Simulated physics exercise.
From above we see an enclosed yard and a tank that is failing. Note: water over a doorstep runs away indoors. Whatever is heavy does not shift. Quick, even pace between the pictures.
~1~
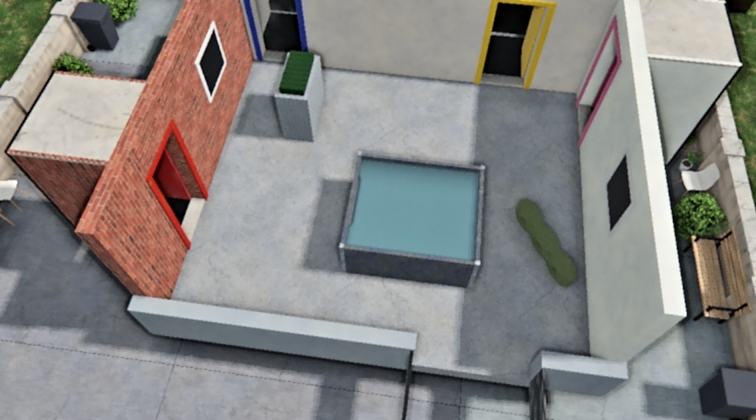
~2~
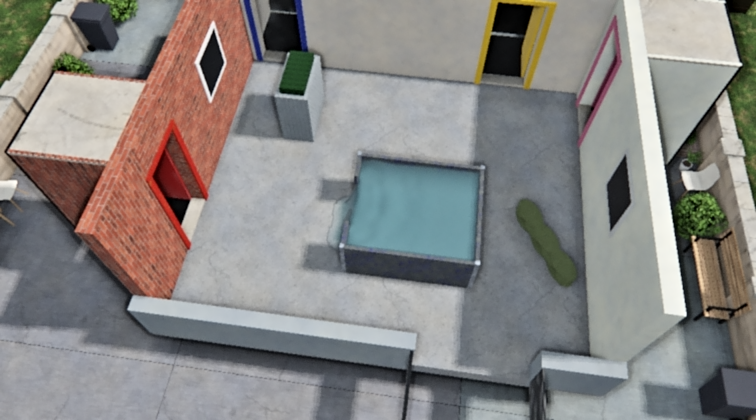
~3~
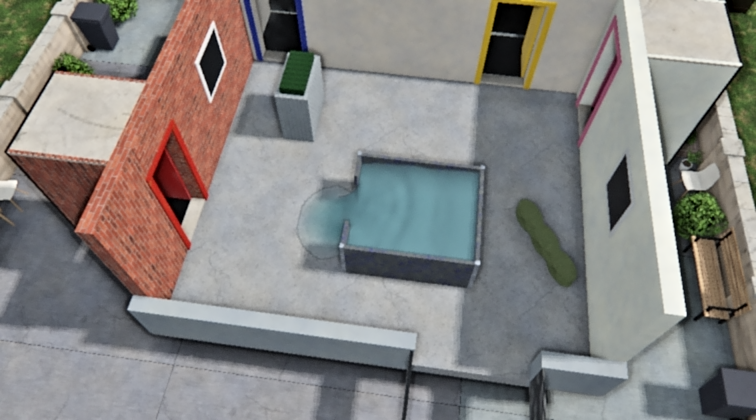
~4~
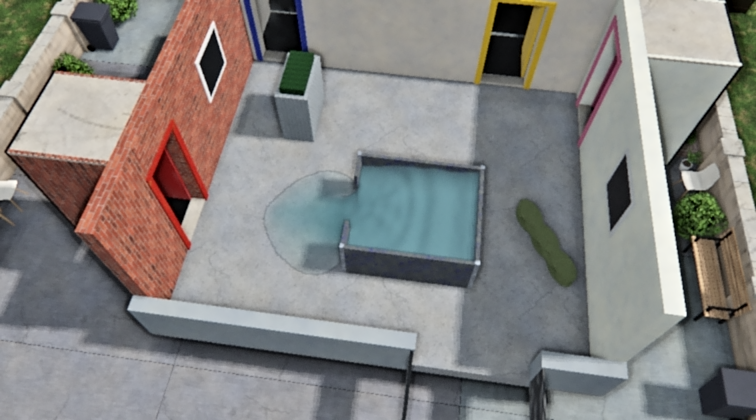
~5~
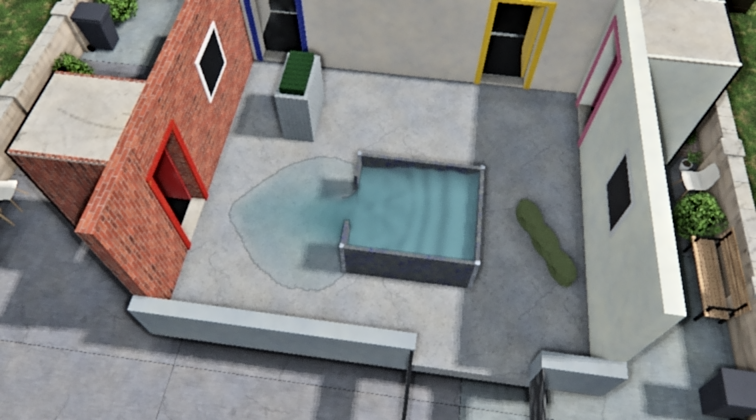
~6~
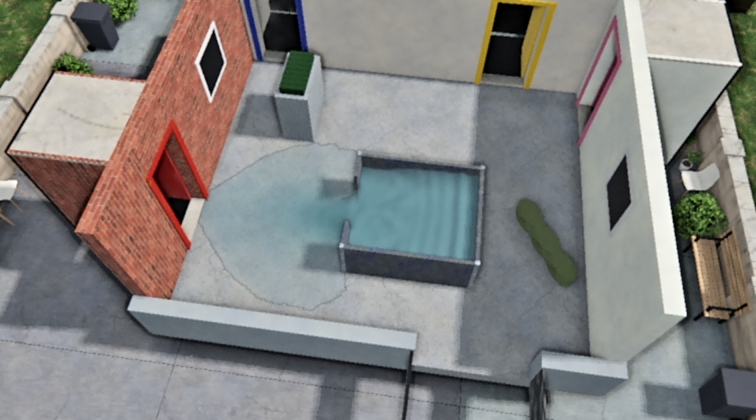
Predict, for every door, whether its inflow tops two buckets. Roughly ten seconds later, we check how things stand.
The yellow door does not exceed two buckets; the red door exceeds two buckets; the blue door exceeds two buckets; the pink door does not exceed two buckets.
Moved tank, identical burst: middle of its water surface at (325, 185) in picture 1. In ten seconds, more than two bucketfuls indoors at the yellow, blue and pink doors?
I'd expect that the yellow one doesn't reach the threshold, the blue one surpasses the threshold and the pink one doesn't reach the threshold.
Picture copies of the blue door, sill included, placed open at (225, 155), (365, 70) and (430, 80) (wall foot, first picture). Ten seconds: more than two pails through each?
Log: Door one is above the limit; door two is below the limit; door three is below the limit.
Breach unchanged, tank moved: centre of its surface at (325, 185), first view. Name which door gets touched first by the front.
Answer: The red door.
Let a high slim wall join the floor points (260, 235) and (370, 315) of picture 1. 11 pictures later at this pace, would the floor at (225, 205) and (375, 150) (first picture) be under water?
As listed: Wet, not flooded.
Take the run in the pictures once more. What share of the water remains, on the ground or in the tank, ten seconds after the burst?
My figure is close to 70 percent.
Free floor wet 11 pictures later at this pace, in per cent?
Around 30 percent.
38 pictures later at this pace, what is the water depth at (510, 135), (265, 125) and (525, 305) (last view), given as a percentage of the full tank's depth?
Respectively near 2, 10 and 2 per cent.
A moment on, water covers 30 % of the floor; the yellow door not reached, the red door over two buckets in, the blue door not reached, the pink door not reached.
Next, water covers 30 % of the floor; the yellow door not reached, the red door far over two buckets in, the blue door wet at the sill, nothing in, the pink door not reached.
Then, water covers 40 % of the floor; the yellow door not reached, the red door far over two buckets in, the blue door over two buckets in, the pink door not reached.
Later, water covers 75 % of the floor; the yellow door wet at the sill, nothing in, the red door far over two buckets in, the blue door far over two buckets in, the pink door not reached.
In the end, water covers 95 % of the floor; the yellow door wet at the sill, nothing in, the red door far over two buckets in, the blue door far over two buckets in, the pink door wet at the sill, nothing in.
